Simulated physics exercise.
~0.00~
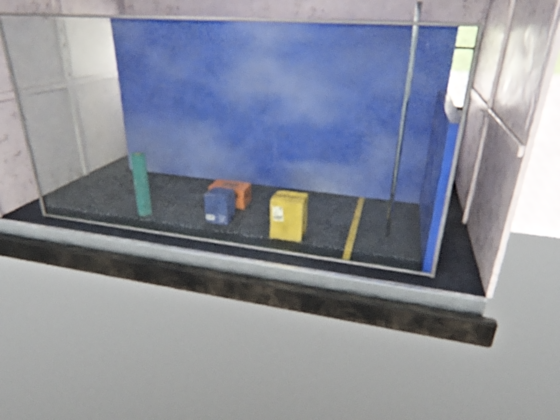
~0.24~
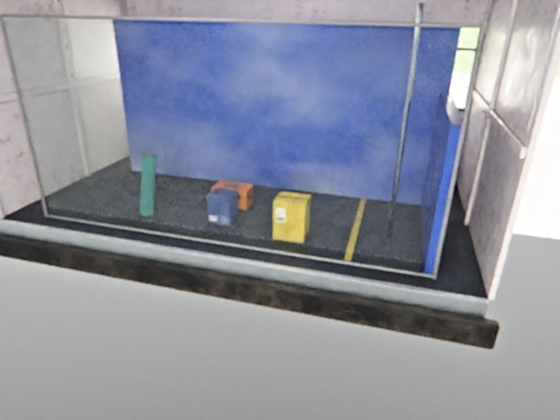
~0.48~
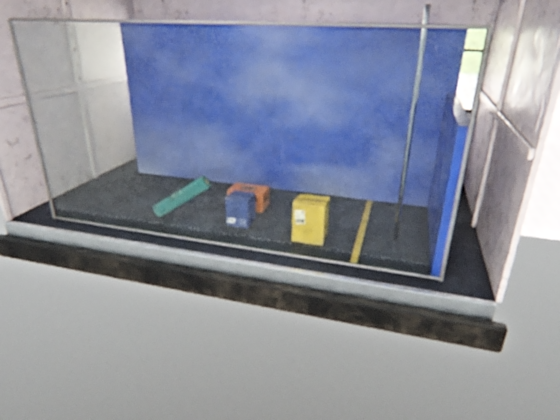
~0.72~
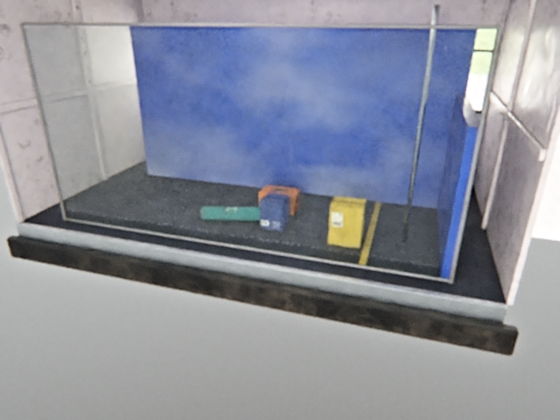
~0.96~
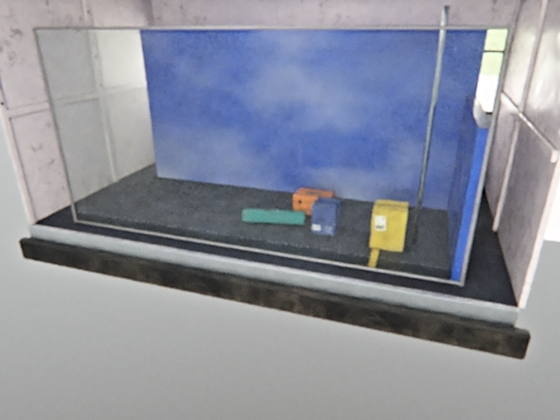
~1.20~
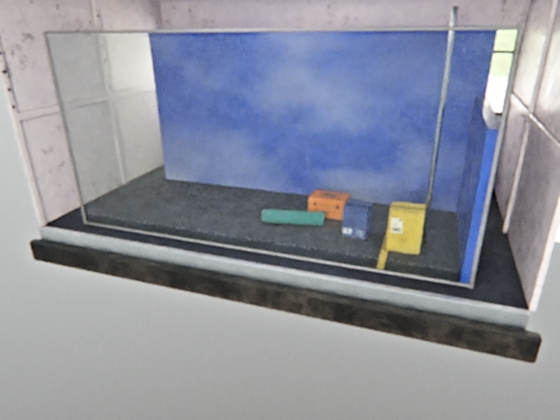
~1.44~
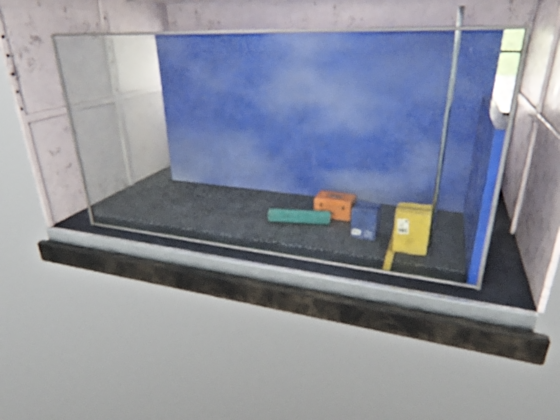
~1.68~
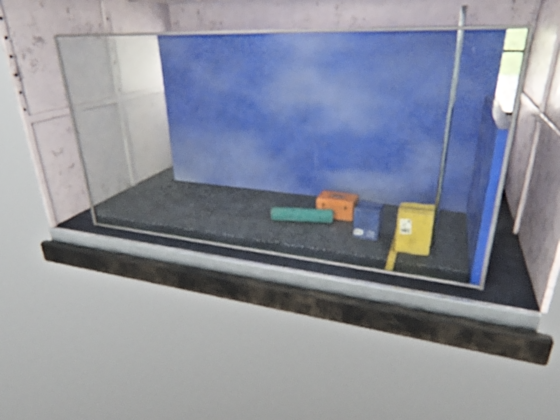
A glass-fronted bay with a blue back wall and dark floor is seen from slightly above, with a thin pole and a yellow floor line toward the right. A teal roll stands at the left, an orange toolbox sits behind a blue carton near the middle, and a yellow pack stands to their right, short of the line. The roll leans and topples onto its side as the loose goods begin sliding right. The yellow pack crosses the line, and the blue carton and toolbox follow. They slow and settle, with the pack past the line and the others short of it.
